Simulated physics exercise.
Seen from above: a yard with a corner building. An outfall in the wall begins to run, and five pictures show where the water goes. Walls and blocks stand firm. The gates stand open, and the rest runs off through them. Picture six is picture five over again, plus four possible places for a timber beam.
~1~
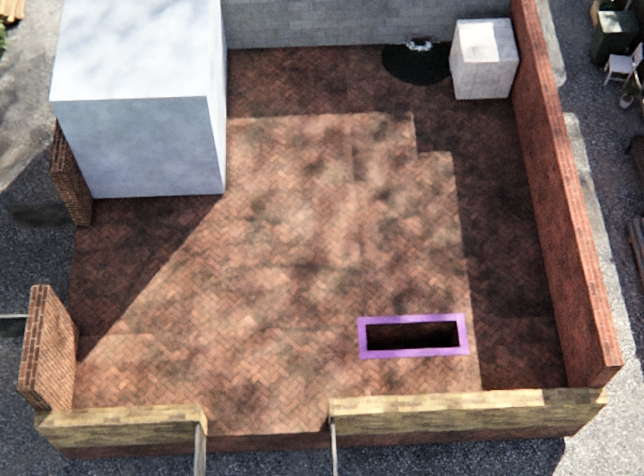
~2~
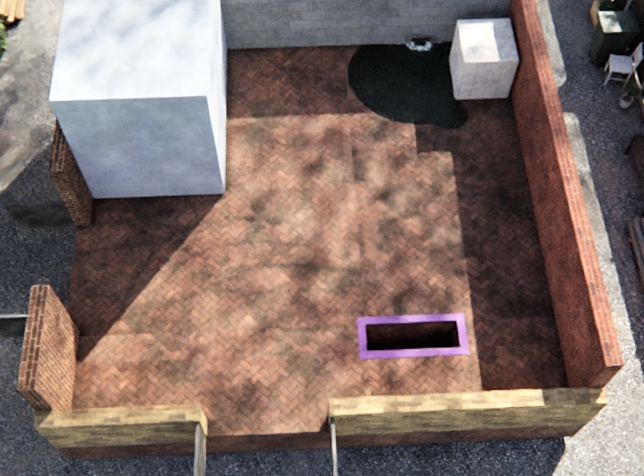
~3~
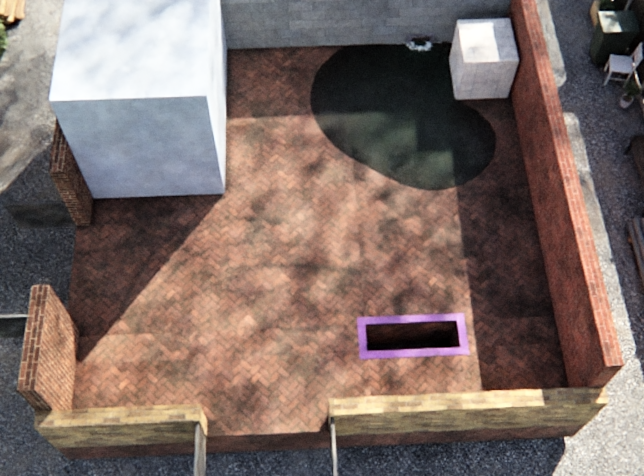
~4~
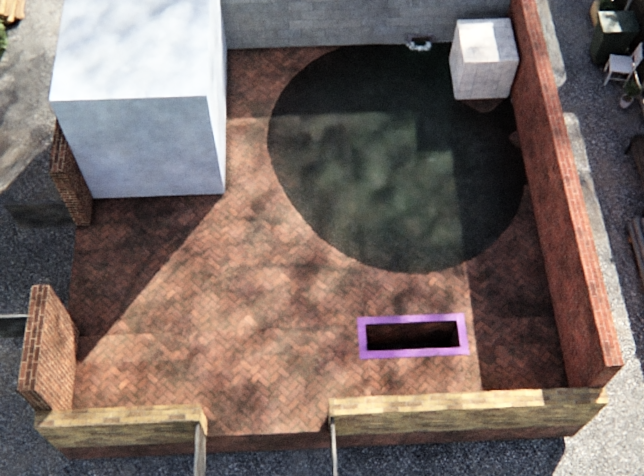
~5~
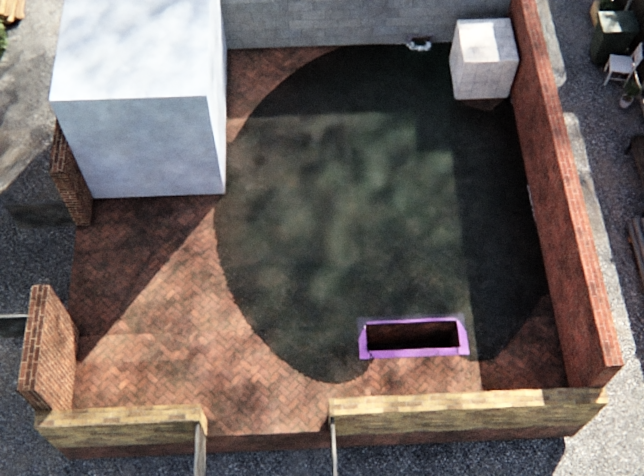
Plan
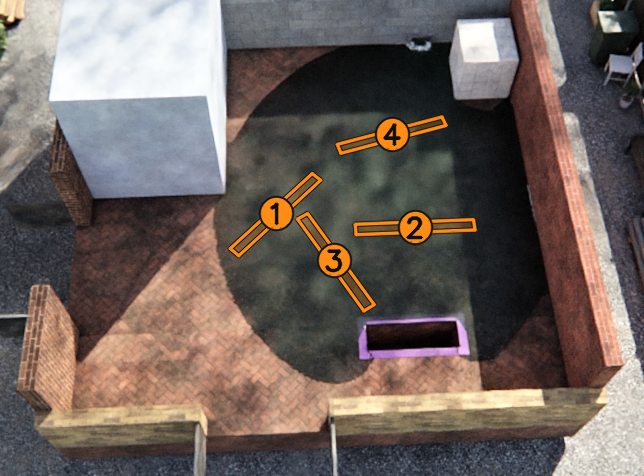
The clip opens on a brick-paved yard seen from above, with a small dark puddle beside a pale block near the back wall. The dark water spreads forward and to both sides in a widening round pool, covering much of the paving, until it reaches the purple-edged drain pit and begins entering it.
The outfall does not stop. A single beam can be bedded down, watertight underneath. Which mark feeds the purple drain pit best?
3 is best.
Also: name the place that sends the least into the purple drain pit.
That is place 2.
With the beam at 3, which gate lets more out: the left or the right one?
The right one.
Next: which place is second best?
That is place 1.
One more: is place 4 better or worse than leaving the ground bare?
Worse.
In orange, 1 from (234, 252) to (316, 176); 2 from (355, 229) to (474, 224); 3 from (302, 216) to (369, 307); 4 from (339, 148) to (444, 121).
For place 1, about 39 % of the stream goes into the purple drain pit, about 59 % out by the gates.
For place 2, about 13 % of the stream goes into the purple drain pit, about 85 % out by the gates.
For place 3, about 58 % of the stream goes into the purple drain pit, about 39 % out by the gates.
For place 4, about 21 % of the stream goes into the purple drain pit, about 78 % out by the gates.
